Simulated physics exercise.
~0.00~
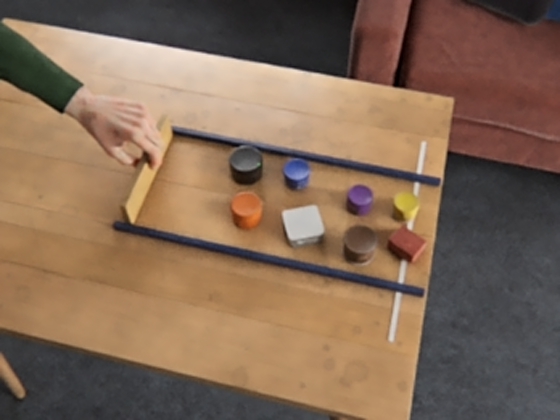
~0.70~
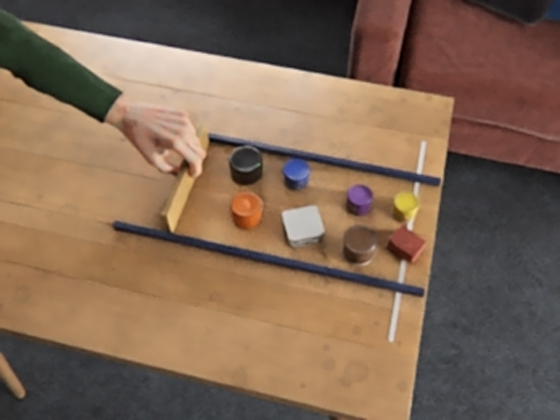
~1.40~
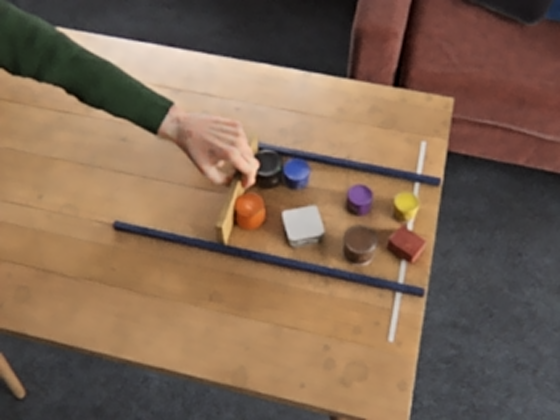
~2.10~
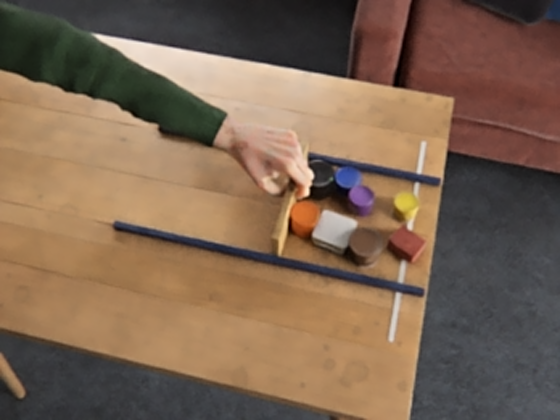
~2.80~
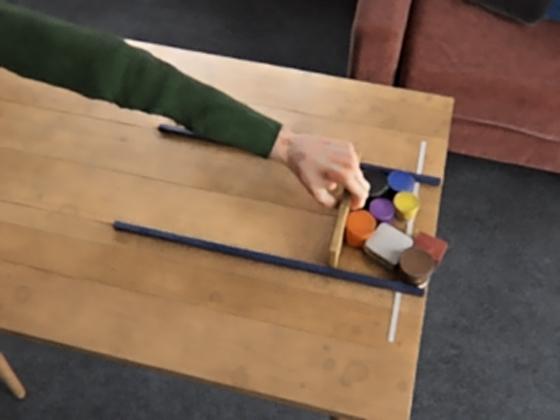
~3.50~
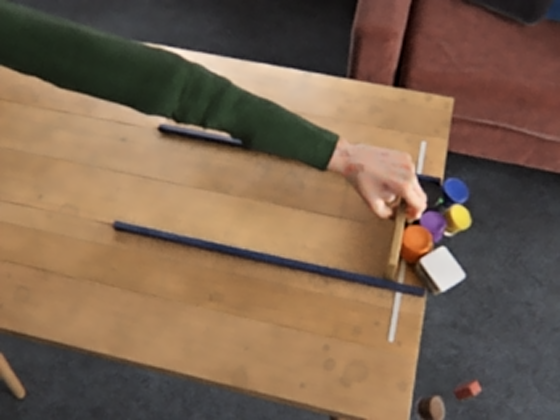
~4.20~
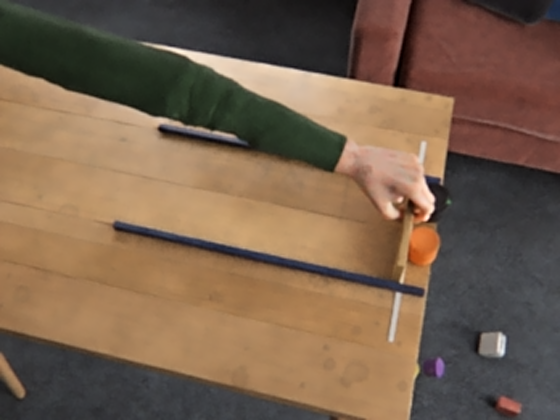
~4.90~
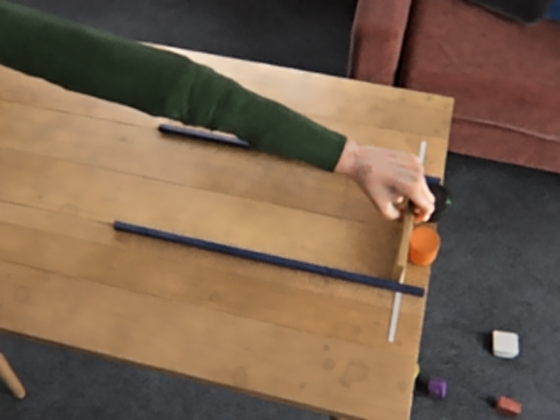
Hand sliding a wooden board right along a table, sweeping small containers together until most drop off, two staying at the edge.
